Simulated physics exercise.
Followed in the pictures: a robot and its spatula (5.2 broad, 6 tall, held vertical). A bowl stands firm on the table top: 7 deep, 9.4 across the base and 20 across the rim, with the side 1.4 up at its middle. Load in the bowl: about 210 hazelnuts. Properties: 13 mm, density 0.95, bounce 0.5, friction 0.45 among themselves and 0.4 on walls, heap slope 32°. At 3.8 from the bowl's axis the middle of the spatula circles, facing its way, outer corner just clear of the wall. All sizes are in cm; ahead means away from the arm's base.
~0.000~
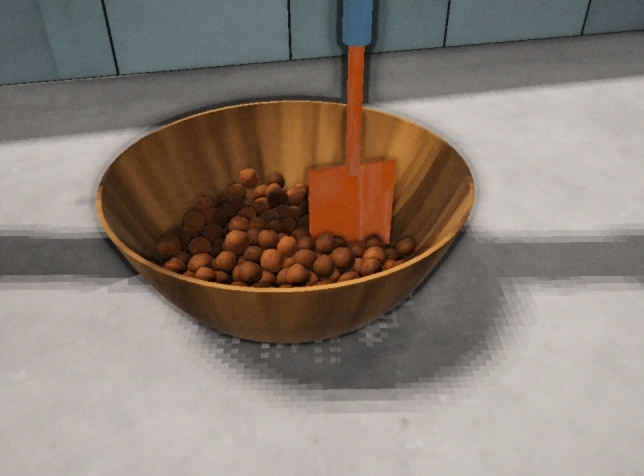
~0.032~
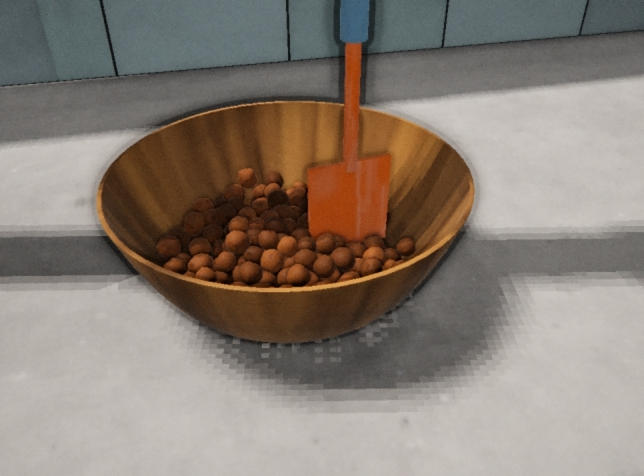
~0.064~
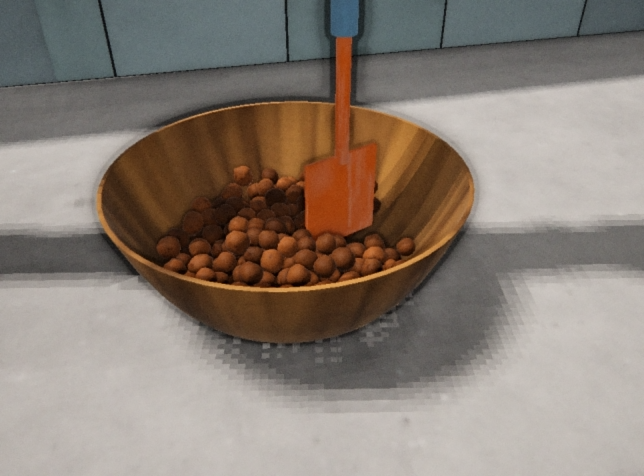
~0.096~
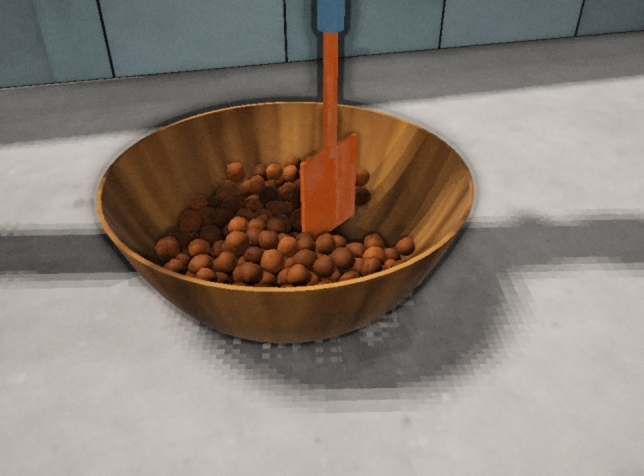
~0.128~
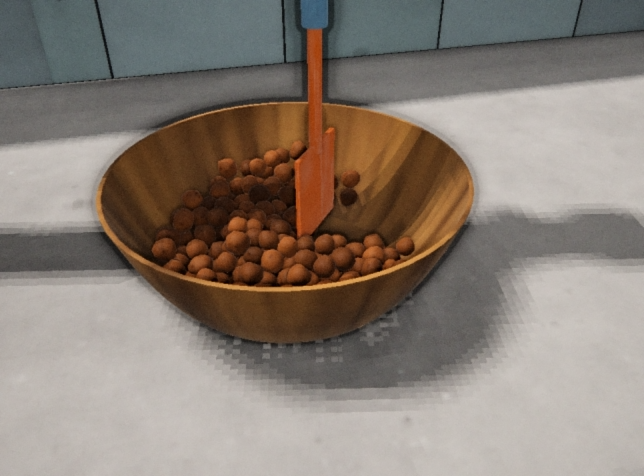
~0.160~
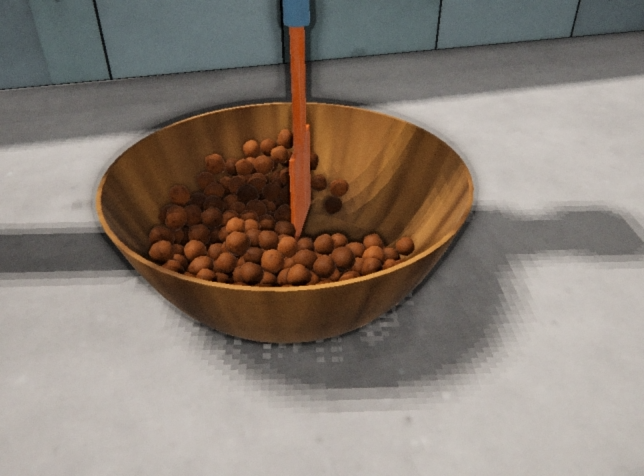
In a wooden bowl, an orange spatula turns and sweeps left, pushing brown balls up the side.
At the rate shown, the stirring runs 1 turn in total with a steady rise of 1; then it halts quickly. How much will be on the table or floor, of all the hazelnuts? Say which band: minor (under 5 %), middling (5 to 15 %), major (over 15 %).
Band: Minor.
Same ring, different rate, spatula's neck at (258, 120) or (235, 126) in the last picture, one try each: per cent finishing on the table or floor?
First try: Around 5 %; second try: Around 10 %.
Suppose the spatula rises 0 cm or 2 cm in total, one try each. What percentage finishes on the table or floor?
About 0 and 0 per cent.
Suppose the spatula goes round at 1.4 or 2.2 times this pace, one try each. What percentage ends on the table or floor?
It would be about 0 and 20 percent respectively.
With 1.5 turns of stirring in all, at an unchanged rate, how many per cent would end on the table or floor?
I'd expect some 0 per cent.
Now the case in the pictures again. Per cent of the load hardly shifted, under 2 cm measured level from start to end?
Around 5 in a hundred.
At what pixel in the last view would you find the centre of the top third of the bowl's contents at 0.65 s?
Somewhere around (391, 238), I think.
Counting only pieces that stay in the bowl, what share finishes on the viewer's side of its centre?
Near 40 per cent of what stays in the bowl.
After 0.40 s, 180° round, highest piece 7 above the table; 211 in the bowl.
After 0.65 s, 294° round, highest piece 7 above the table; 211 in the bowl.
After 0.97 s, 0° round, highest piece 5 above the table; 211 in the bowl.
After 1.67 s, 0° round, highest piece 5 above the table; 211 in the bowl.
At rest, 211 in the bowl. That is 0 % on the table or floor.
